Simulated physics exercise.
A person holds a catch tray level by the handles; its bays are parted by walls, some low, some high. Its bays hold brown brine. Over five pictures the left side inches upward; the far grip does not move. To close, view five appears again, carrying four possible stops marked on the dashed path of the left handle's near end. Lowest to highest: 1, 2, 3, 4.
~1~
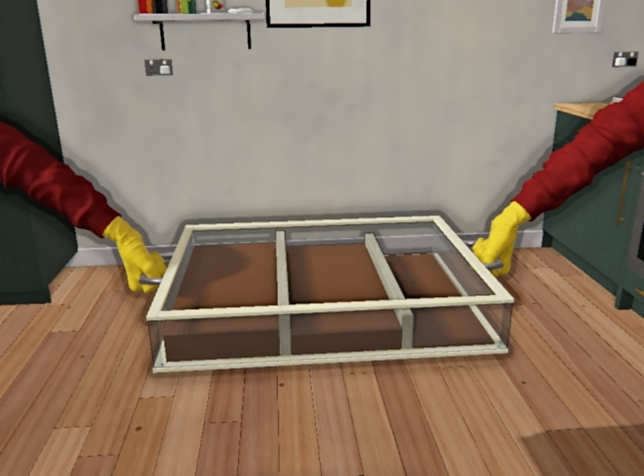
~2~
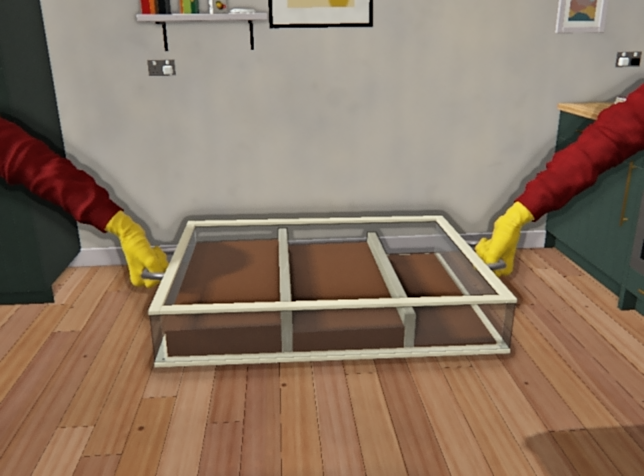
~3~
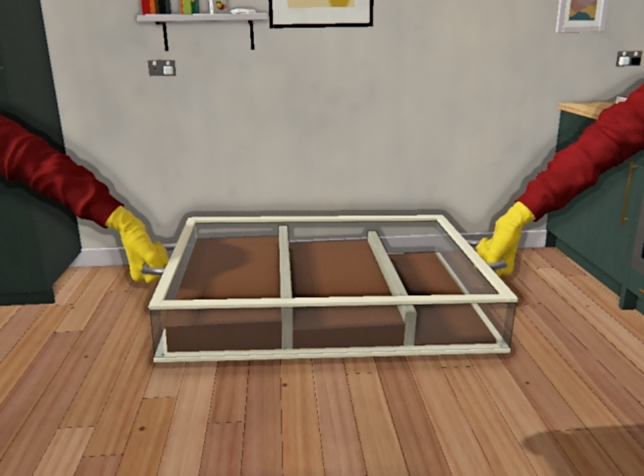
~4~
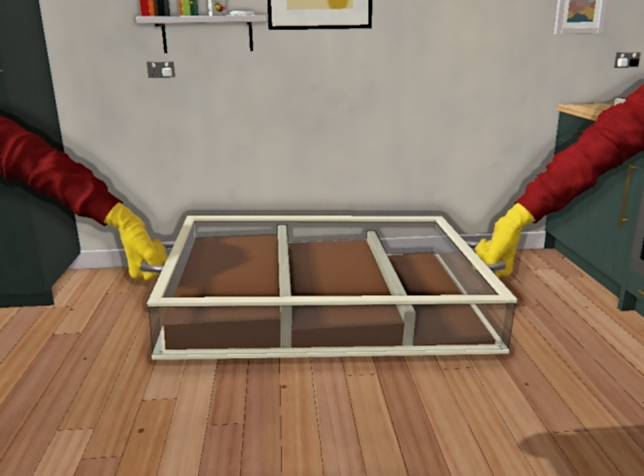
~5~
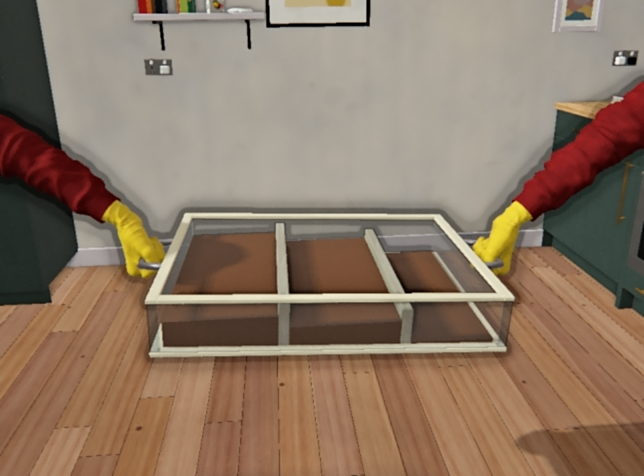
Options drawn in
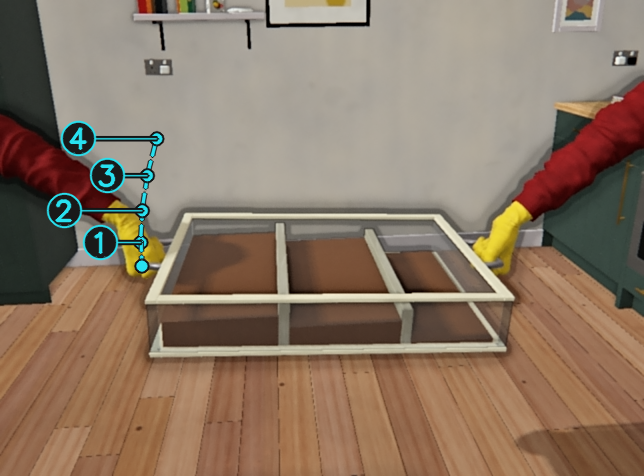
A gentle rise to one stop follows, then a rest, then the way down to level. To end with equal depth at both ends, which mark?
The best stop is 4.
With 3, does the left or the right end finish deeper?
The left end bay.
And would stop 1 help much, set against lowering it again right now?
No, it changes little.
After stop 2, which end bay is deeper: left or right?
The left end bay.
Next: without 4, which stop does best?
That is stop 3.
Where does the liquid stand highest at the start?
The left bay.
In cyan, 1 at (140, 242); 2 at (142, 210); 3 at (147, 175); 4 at (156, 138).
With 1, the left end bay stands much deeper than the other; nothing spills.
With 2, the left end bay stands much deeper than the other; nothing spills.
With 3, the left end bay stands much deeper than the other; nothing spills.
With 4, the two end bays stand about equally deep; nothing spills.
